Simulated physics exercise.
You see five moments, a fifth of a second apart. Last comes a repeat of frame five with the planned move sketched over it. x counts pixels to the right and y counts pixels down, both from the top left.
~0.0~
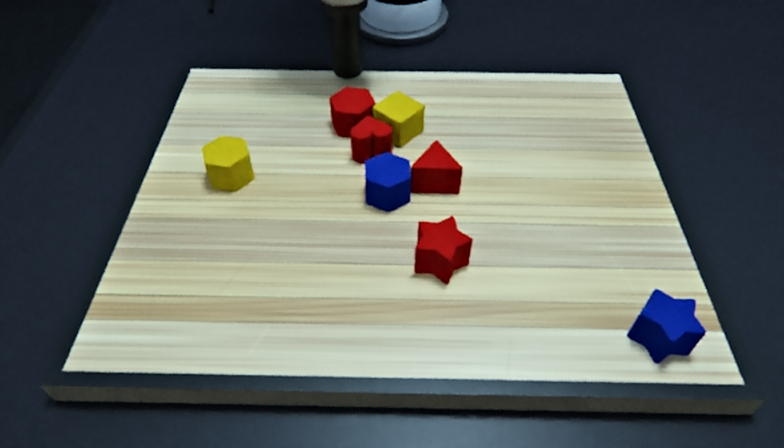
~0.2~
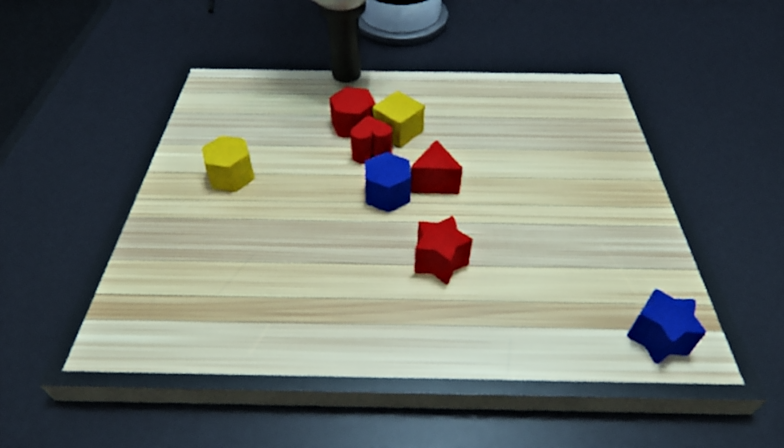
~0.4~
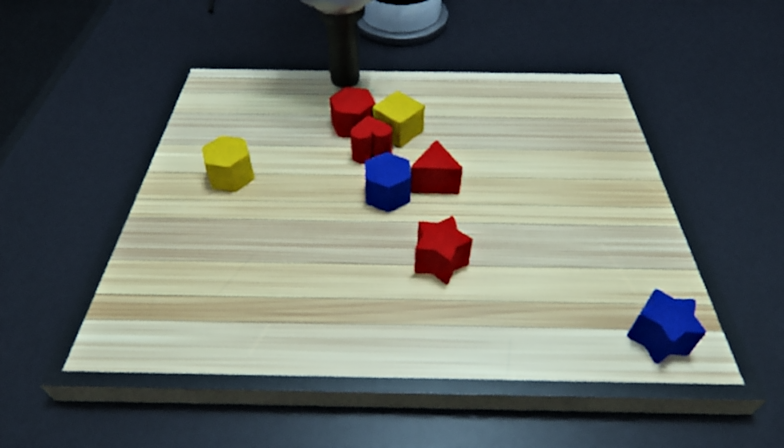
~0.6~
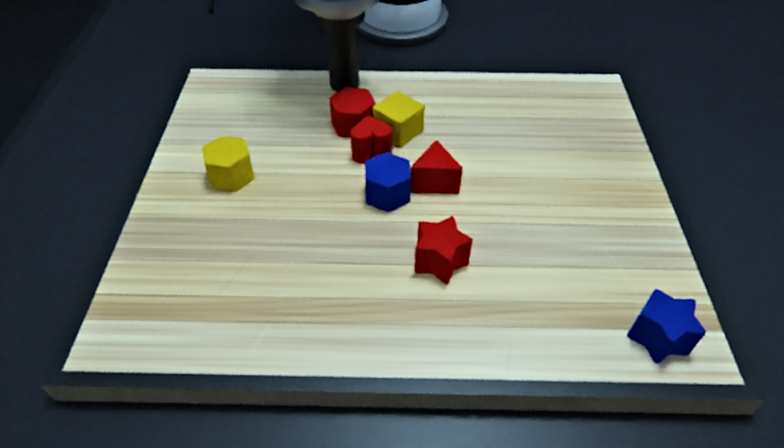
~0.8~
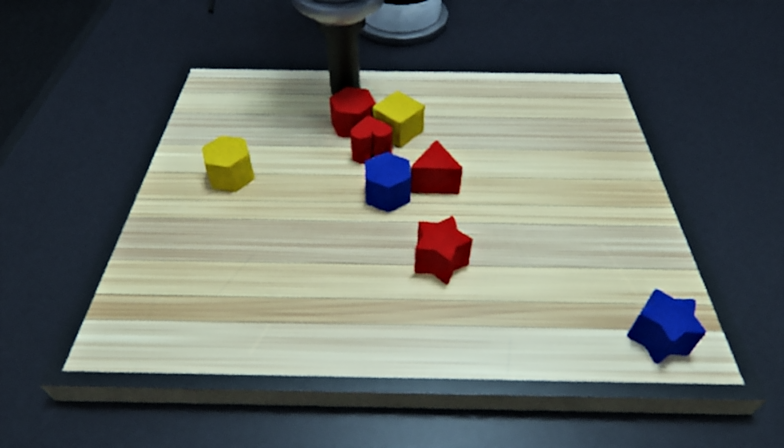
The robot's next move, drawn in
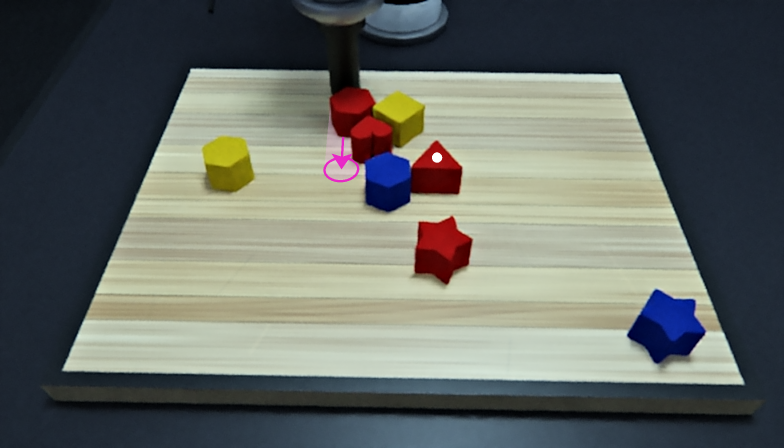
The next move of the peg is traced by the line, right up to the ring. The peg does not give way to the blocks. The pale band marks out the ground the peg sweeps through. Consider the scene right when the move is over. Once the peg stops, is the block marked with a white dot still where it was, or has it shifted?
Moved off its spot.
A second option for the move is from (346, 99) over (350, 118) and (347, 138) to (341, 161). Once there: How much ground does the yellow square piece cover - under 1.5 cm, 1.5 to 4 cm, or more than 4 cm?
It slides not even 1.5 cm.
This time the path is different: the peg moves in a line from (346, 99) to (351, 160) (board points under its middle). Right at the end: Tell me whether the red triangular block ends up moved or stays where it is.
By then it is displaced.
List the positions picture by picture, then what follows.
Peg tip (348, 71); block tops, red six-sided block (352, 99); red heart-shaped block (371, 127); blue six-sided block (388, 168); yellow square piece (399, 106); red triangular block (437, 158), in the first frame.
Peg (347, 75); blocks unchanged, in the second frame.
Peg (345, 79); blocks unchanged, in the third frame.
Peg (345, 85); blocks unchanged, in the fourth frame.
Peg (346, 91); red six-sided block (352, 99); red heart-shaped block (371, 127); blue six-sided block (388, 168); yellow square piece (399, 106); red triangular block (437, 158), in the fifth frame.
Path on the board, from (346, 99) directly to (341, 169); the dot is on the red triangular block.
On the path given first. One third of the way, peg (344, 113); red six-sided block (358, 117), turned 20° anticlockwise; red heart-shaped block (382, 139); yellow square piece (404, 110), turned 30° anticlockwise.
Two thirds of the way, peg (342, 136); red six-sided block (371, 134), turned 65° anticlockwise; red heart-shaped block (406, 148), turned 20° clockwise; blue six-sided block (394, 174), turned 25° clockwise; yellow square piece (407, 111), turned 40° anticlockwise; red triangular block (441, 160), turned 15° anticlockwise.
At the end, peg (341, 162); red six-sided block (379, 151), turned 100° anticlockwise; red heart-shaped block (421, 150), turned 15° anticlockwise; blue six-sided block (401, 181), turned 50° clockwise; yellow square piece (407, 111), turned 40° anticlockwise; red triangular block (456, 160).
